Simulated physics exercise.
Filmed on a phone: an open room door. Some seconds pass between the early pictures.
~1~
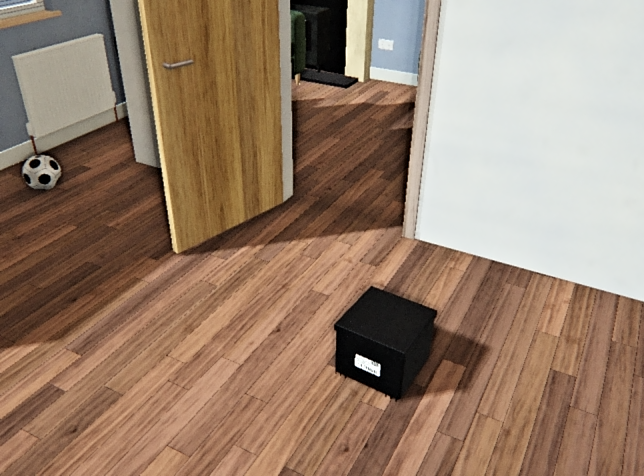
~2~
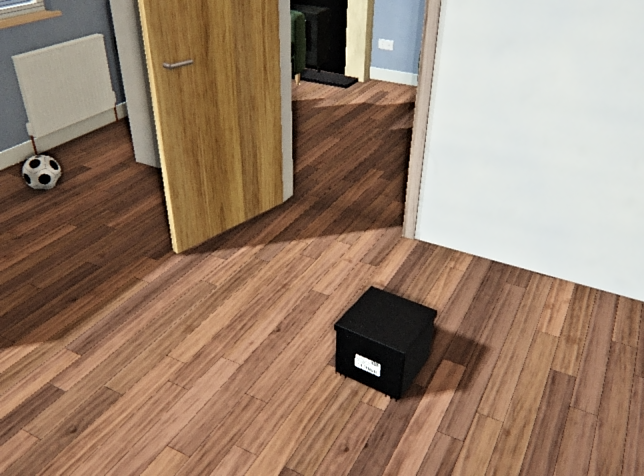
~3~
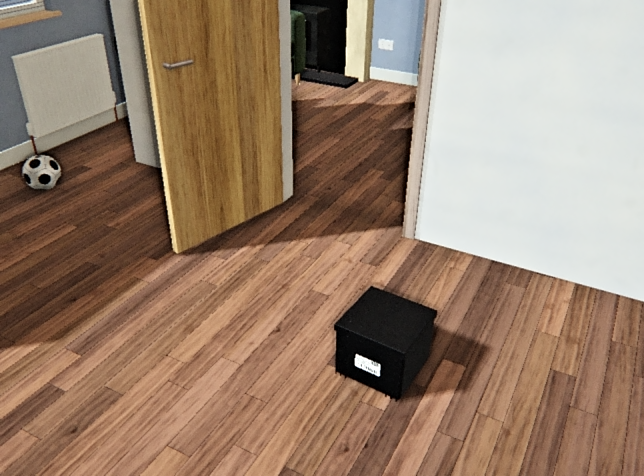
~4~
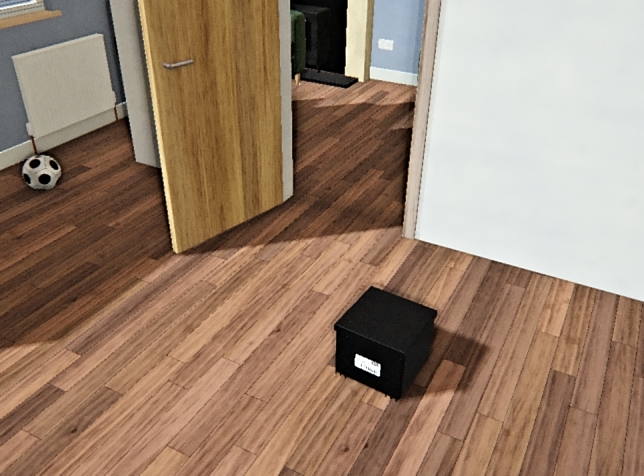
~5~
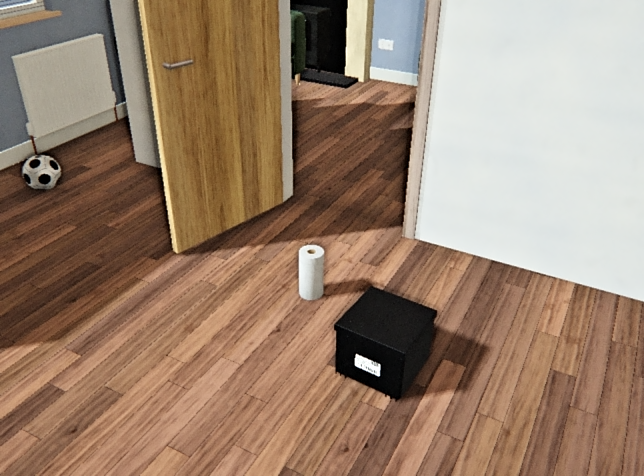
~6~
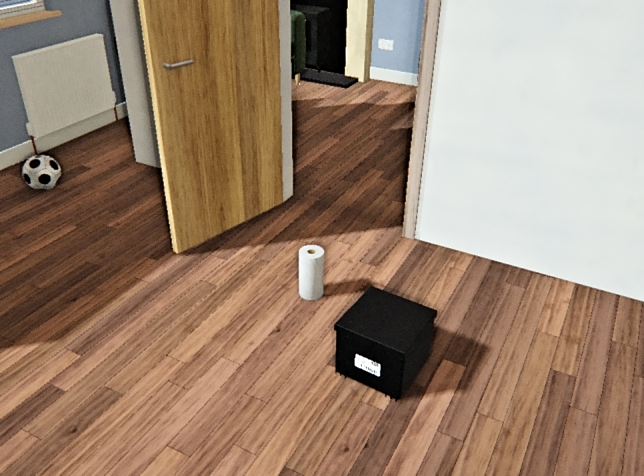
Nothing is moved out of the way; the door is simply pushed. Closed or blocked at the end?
The door closes.
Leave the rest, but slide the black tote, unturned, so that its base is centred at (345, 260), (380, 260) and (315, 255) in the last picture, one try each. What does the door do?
First, it is blocked; second, it is blocked; third, it jams.
Then, 0.90 s later than the last frame, door at 70°.
Then, 1.50 s later than the last frame, door at 33°.
When it is over, door at 0°; both as before. End places, in pixels of the last picture, white roll near (311, 273).
